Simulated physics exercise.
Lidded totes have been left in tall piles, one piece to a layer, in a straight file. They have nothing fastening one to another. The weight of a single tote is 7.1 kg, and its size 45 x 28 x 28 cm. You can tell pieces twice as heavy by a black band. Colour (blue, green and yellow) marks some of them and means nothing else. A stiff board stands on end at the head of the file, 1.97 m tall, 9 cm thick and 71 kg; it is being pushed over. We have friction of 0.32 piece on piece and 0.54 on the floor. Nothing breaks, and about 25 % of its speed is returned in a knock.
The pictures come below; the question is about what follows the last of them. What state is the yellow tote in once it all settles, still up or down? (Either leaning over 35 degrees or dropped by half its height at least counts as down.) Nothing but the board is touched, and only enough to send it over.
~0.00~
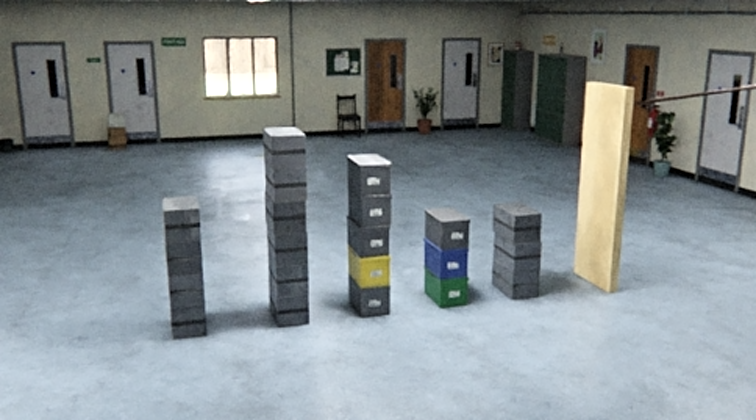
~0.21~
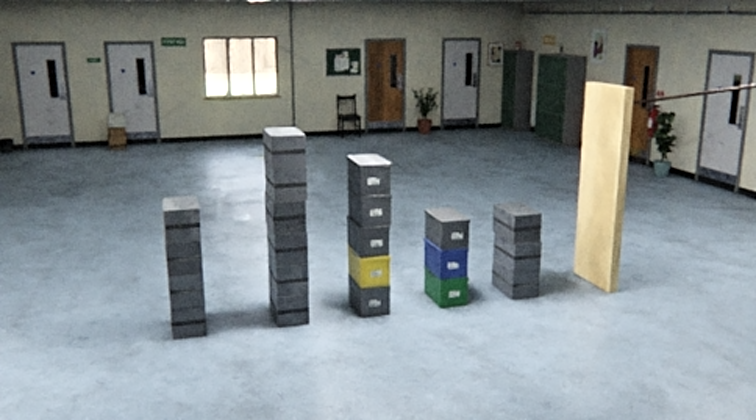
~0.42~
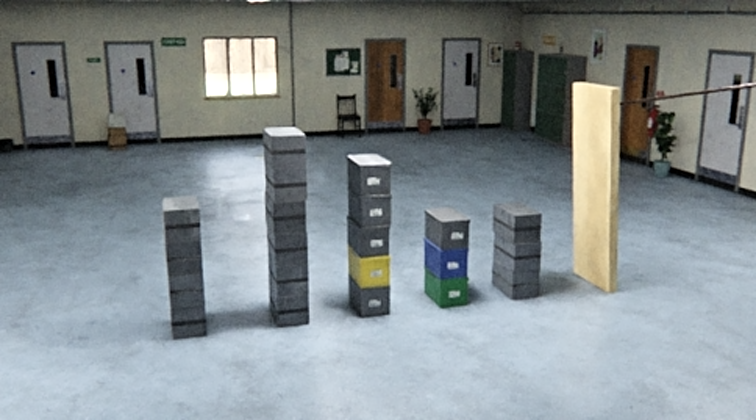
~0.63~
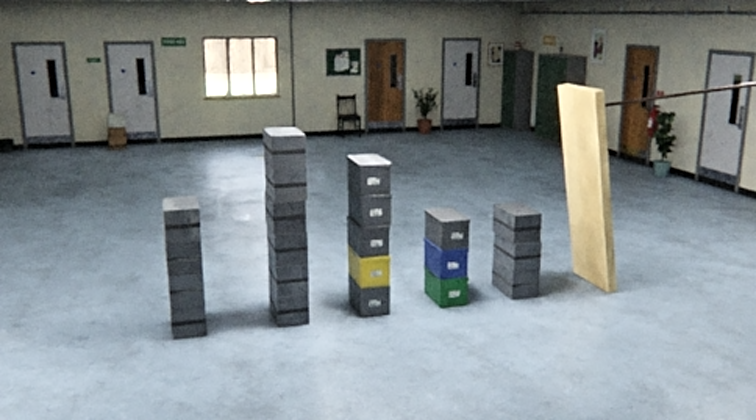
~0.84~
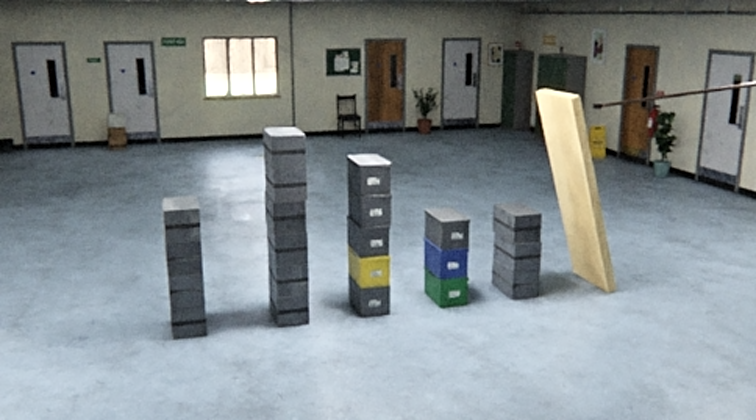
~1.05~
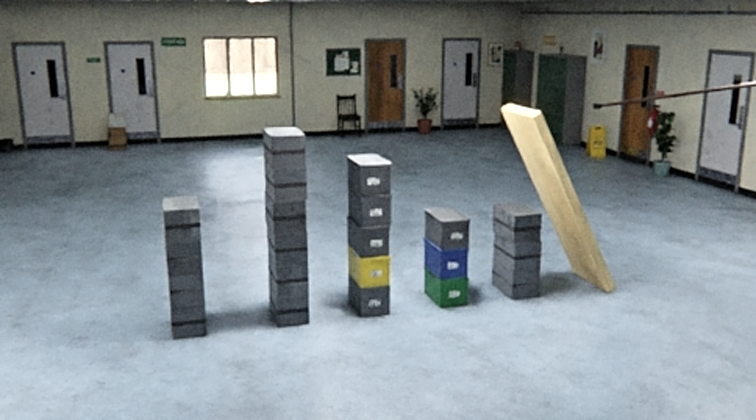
Once it all settles, the yellow tote is still up.
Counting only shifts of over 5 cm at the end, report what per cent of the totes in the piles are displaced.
That comes to 30 in a hundred.
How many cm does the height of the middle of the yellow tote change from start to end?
It finishes some 0 cm lower than at the start.
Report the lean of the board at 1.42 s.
About 55 degrees from upright.
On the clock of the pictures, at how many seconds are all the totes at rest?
At about 3.0 s.
Around 1.42 s, board 56° from upright; none of the 21 totes down, 2 disturbed; yellow tote unmoved.
Around 1.82 s, board 69° from upright; 2 of the 21 totes down; yellow tote unmoved; blue tote tipped 37°.
Finally (3.2 s), board 66° from upright; 3 of the 21 totes down; yellow tote displaced 30 mm; blue tote on its side; green tote displaced 53 mm. Seen by the last camera, middles, yellow tote near (365, 265), blue tote near (405, 293).
